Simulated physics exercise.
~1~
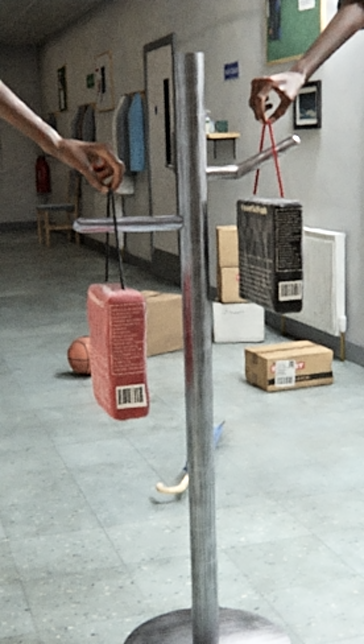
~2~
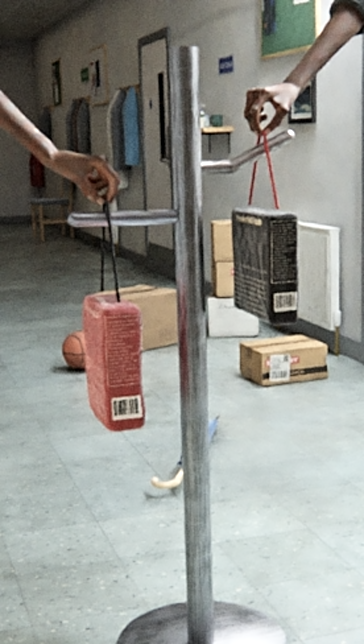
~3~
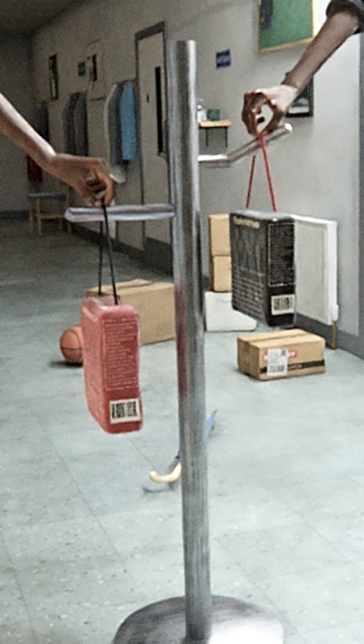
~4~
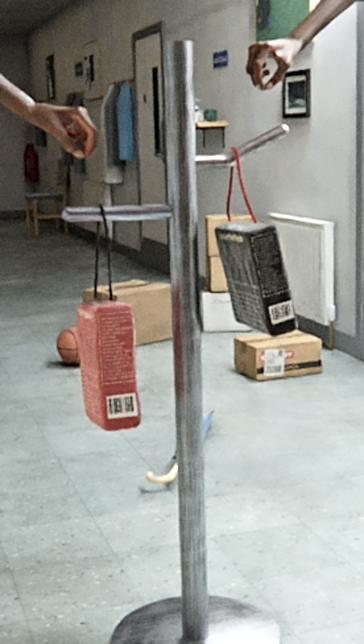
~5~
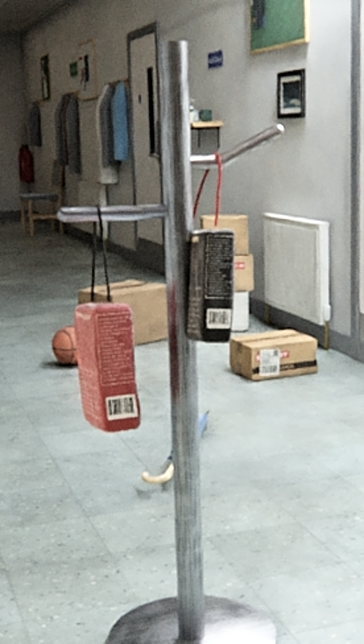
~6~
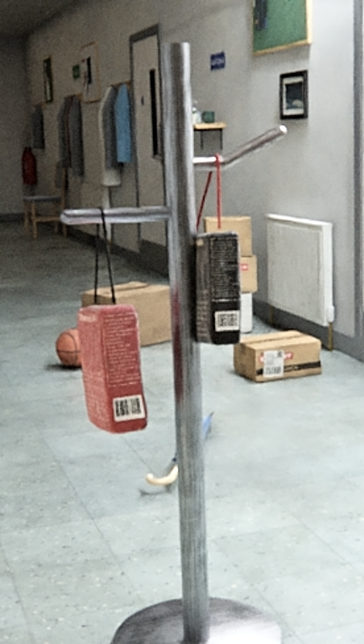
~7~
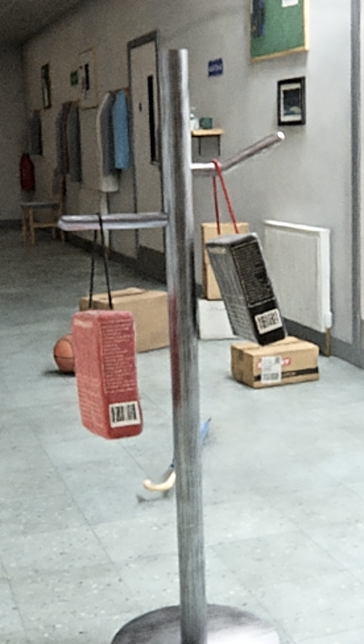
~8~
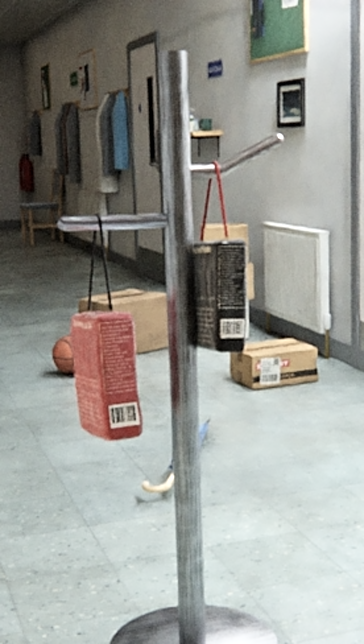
Two hands lowered a red bag onto the left peg of a metal stand and a black bag onto the right, then let go and drew away; the black bag swung back and forth while the red one barely moved, and both stayed hanging.
